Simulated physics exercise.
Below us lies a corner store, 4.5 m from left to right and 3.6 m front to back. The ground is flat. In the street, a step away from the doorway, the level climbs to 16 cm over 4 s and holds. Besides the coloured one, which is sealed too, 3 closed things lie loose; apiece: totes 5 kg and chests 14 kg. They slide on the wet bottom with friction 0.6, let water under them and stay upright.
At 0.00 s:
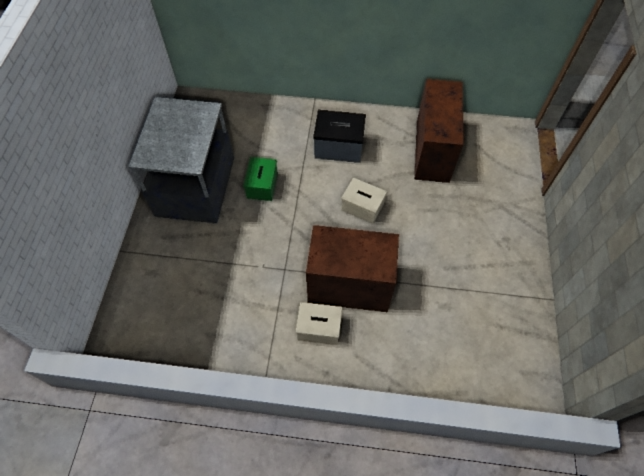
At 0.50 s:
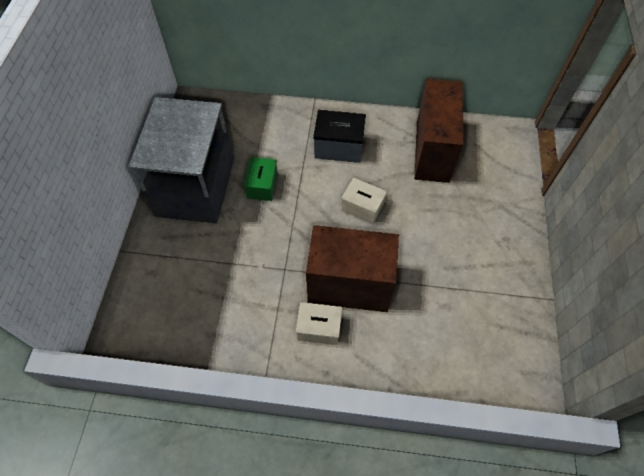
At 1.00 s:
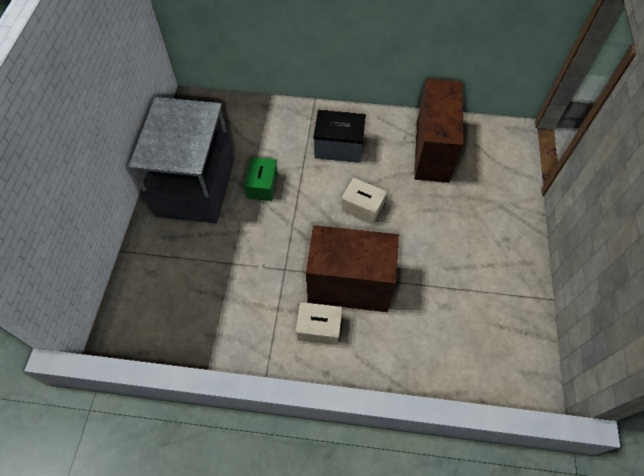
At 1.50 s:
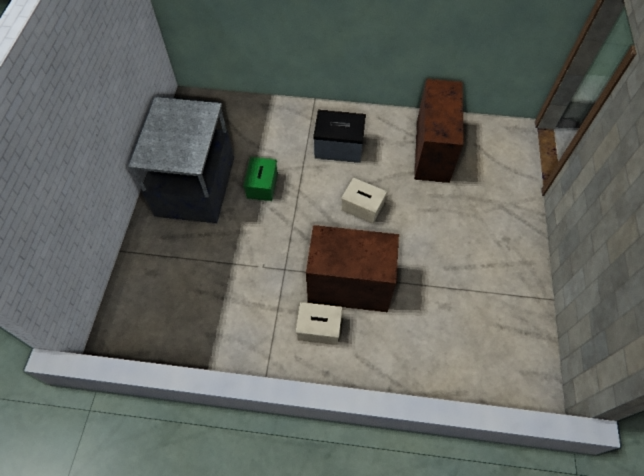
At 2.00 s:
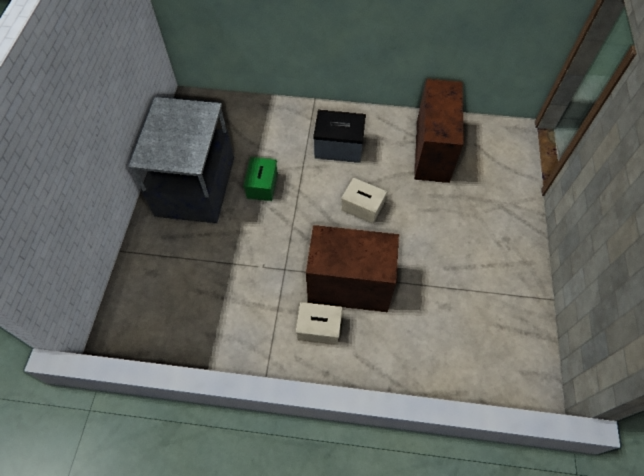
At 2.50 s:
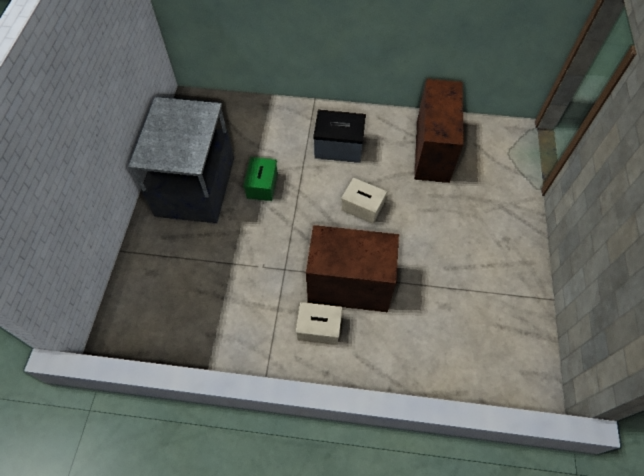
Greenish water covers the ground outside the store and begins entering through the doorway.
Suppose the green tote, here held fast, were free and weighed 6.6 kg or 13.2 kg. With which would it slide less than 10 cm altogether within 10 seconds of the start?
Verdict: The lower weight is enough.
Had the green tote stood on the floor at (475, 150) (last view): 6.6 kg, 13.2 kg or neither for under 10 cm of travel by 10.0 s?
Neither holds.
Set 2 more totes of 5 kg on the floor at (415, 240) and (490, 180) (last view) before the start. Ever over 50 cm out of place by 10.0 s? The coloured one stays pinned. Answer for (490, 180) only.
Answer: More.
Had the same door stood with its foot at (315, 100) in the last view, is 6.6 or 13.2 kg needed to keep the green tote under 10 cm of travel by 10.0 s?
In that case only the higher weight holds it.
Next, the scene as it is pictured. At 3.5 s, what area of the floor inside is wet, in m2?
About 1.5 m2.
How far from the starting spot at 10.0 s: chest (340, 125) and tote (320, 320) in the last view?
In turn: 0 cm, 0 cm.
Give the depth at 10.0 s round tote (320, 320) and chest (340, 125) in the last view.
Roughly 3 and 2 cm.
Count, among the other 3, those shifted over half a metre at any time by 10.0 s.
I count 0.
After 3.5 s the green tote would be 0 cm from its start with 6.6 kg and 0 cm from its start with 13.2 kg; 0 cm of water round it then.
After 4.5 s the green tote would be 0 cm from its start with 6.6 kg and 0 cm from its start with 13.2 kg; 0 cm of water round it then.
After 7.0 s the green tote would be 0 cm from its start with 6.6 kg and 0 cm from its start with 13.2 kg; 1 cm of water round it then.
After 10.0 s the green tote would be 0 cm from its start with 6.6 kg and 0 cm from its start with 13.2 kg; 2 cm of water round it then.
